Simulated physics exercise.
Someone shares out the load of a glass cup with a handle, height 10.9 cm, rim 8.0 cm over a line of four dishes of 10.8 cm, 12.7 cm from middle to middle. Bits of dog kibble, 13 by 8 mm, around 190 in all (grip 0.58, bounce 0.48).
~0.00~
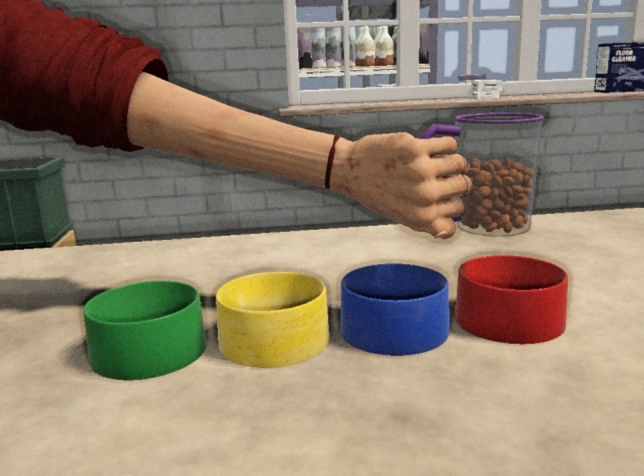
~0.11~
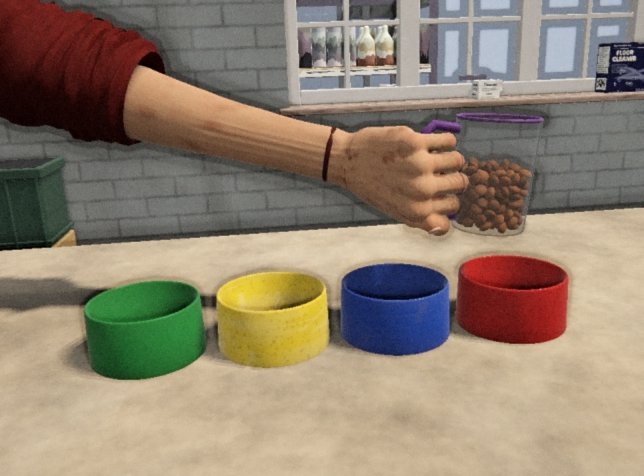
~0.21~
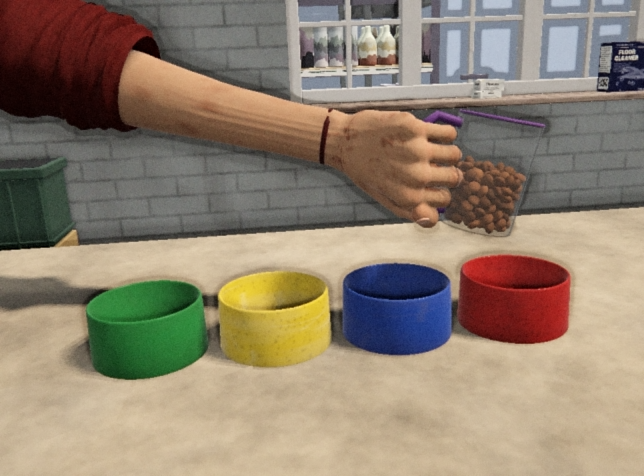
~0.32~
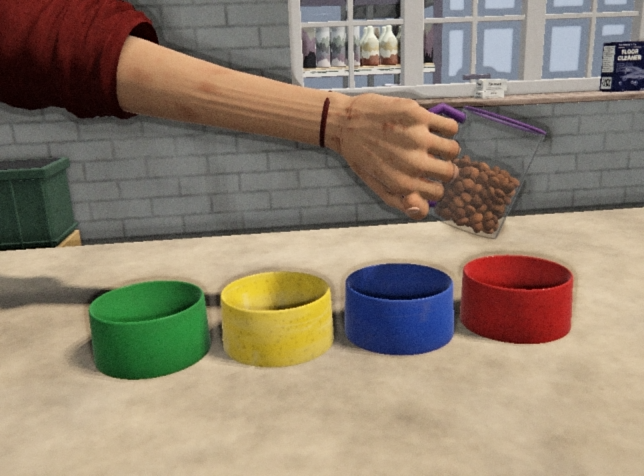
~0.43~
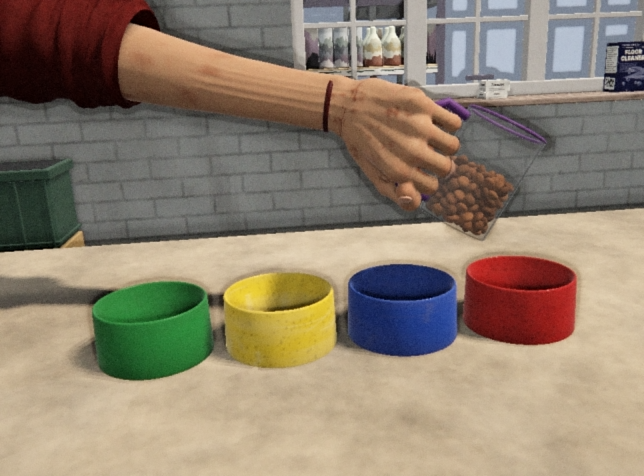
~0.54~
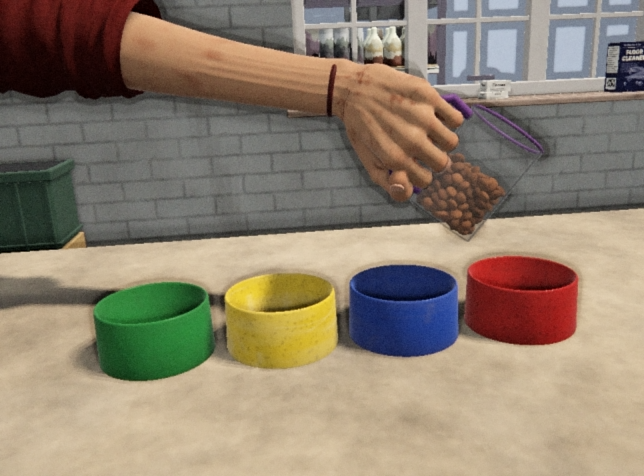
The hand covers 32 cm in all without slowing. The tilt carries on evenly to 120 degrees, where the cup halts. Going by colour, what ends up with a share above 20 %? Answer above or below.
Red dish: Below; blue dish: Above; green dish: Below; yellow dish: Below; on the counter: Above.
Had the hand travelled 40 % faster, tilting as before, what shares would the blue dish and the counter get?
Blue 100, counter 0.
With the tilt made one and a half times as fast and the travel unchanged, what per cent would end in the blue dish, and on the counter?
In that case blue 0, counter 30.
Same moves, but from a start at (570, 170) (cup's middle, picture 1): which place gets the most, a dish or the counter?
The winner: Red.
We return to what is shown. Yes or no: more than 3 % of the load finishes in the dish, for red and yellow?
Red yes; yellow no.
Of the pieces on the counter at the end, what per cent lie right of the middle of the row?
Some 100 per cent.
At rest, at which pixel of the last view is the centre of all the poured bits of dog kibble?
Near (431, 320).
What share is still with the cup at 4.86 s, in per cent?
About 0 per cent.
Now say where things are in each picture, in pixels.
In the first picture, cup at (496, 173), tilt 0 degrees, lip at (537, 116), moved 0.0 cm; middle of the pieces at (489, 197); red dish at (512, 272); blue dish at (394, 281); yellow dish at (271, 291); green dish at (143, 301).
In the second picture, cup at (493, 173), tilt 4 degrees, lip at (538, 119), moved 0.3 cm; middle of the pieces at (485, 197).
In the third picture, cup at (488, 173), tilt 12 degrees, lip at (539, 125), moved 1.1 cm; middle of the pieces at (477, 196).
In the fourth picture, cup at (483, 174), tilt 21 degrees, lip at (540, 133), moved 1.8 cm; middle of the pieces at (469, 195).
In the fifth picture, cup at (479, 175), tilt 29 degrees, lip at (540, 143), moved 2.6 cm; middle of the pieces at (462, 195).
In the sixth picture, cup at (473, 176), tilt 37 degrees, lip at (536, 153), moved 3.3 cm; middle of the pieces at (454, 193); red dish at (521, 273); blue dish at (403, 282); yellow dish at (280, 292); green dish at (152, 302). Its pace works out near 80 degrees a second; the hand travels 7 cm a second.
After 2.41 s, tilt 120 degrees; cup holds 0 %, red 10 %, blue 60 %.
After 3.66 s, tilt 120 degrees; cup holds 0 %, red 10 %, blue 60 %.
Then, at 4.86 s, tilt 120 degrees; cup holds 0 %, red 10 %, blue 60 %.
By 5.2 s all is still; red 10 %, blue 60 %, green 0 %, yellow 0 %, counter 30 %.
